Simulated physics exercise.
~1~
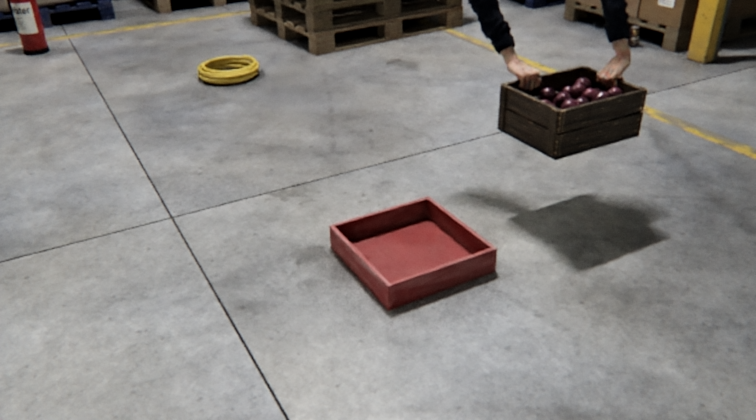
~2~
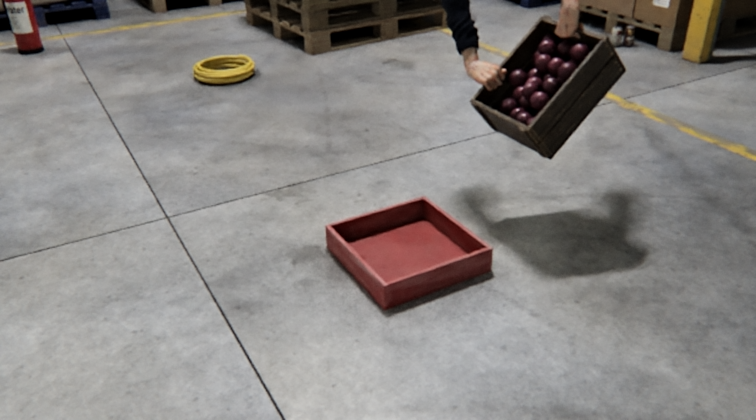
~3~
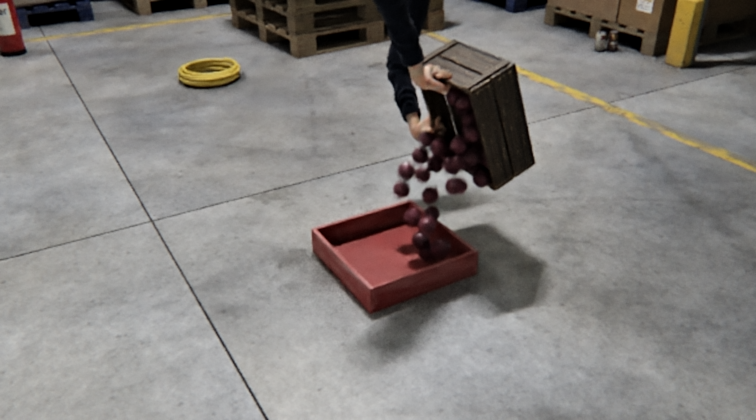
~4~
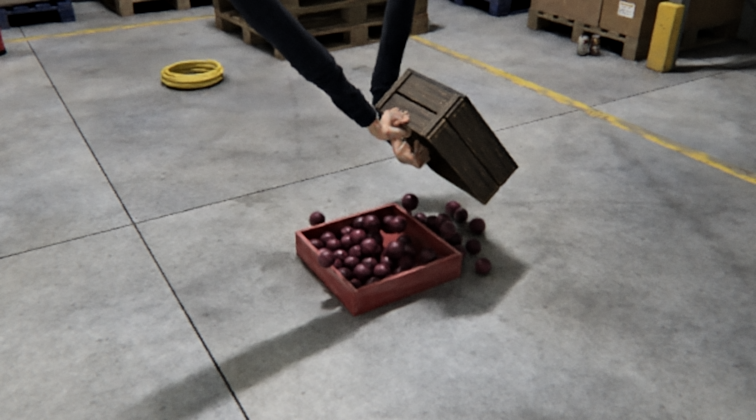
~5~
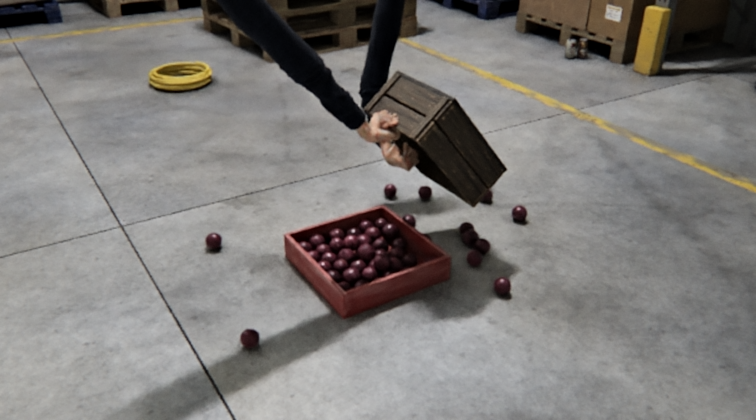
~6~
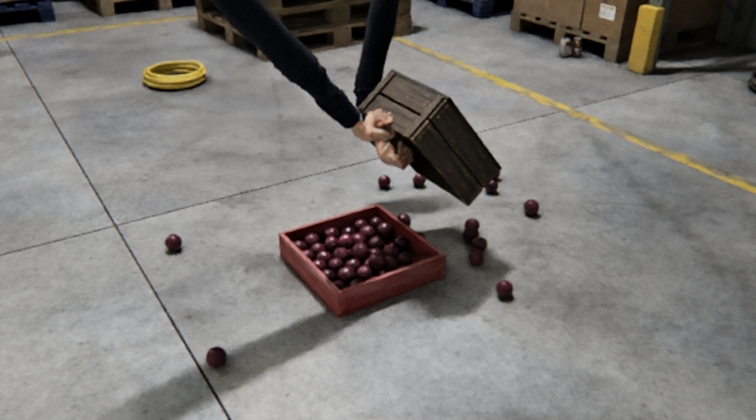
We see two hands tip a dark wooden crate of red onions over an empty red box on a concrete floor, and the onions tumble out, most filling the box while others scatter and roll across the floor around it, as the hands hold the crate tilted above.
